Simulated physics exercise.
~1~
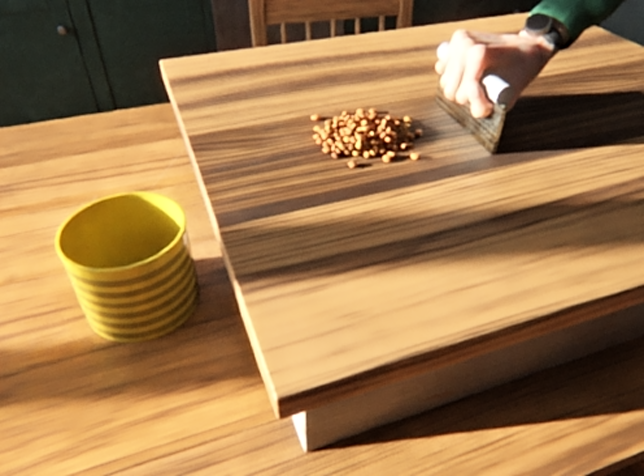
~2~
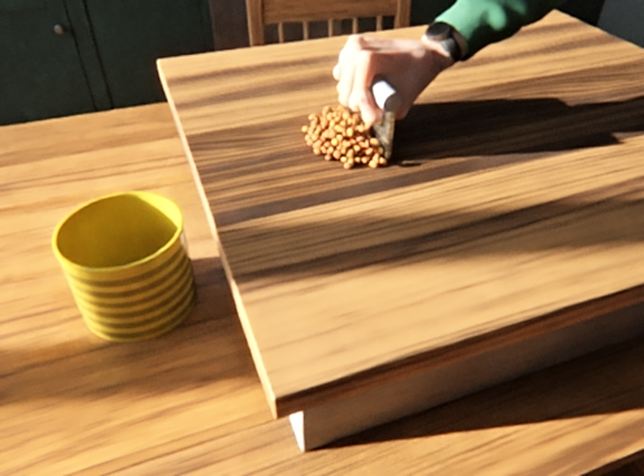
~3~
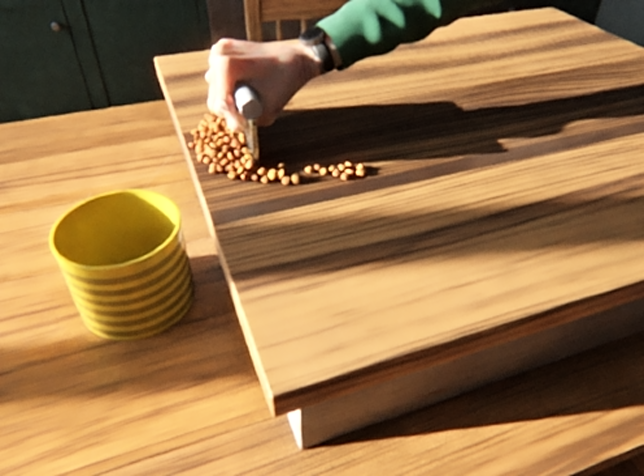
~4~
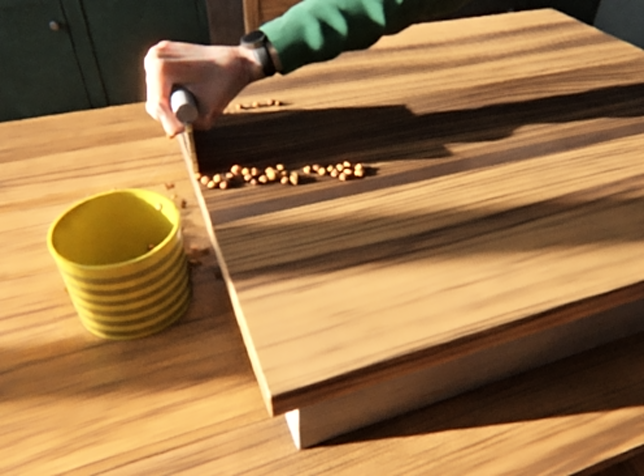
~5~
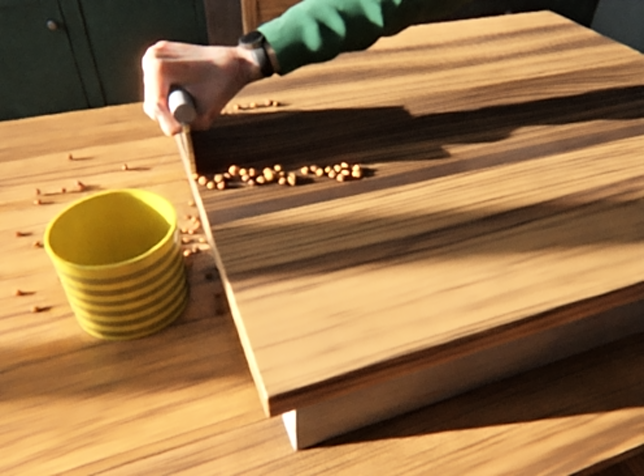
A hand in a green sleeve and dark watch grips a scraper on a raised wooden board, seen from above at a slight angle by a gently swaying camera. A small heap of brown kibble lies to its left, and a ridged yellow pot stands on the wooden table below the board's left edge. The scraper slides left into the heap and pushes it toward the edge, leaving a trail of pieces behind. It stops at the edge as kibble spills over. Most pieces miss the pot and scatter around it, while some remain on the board.
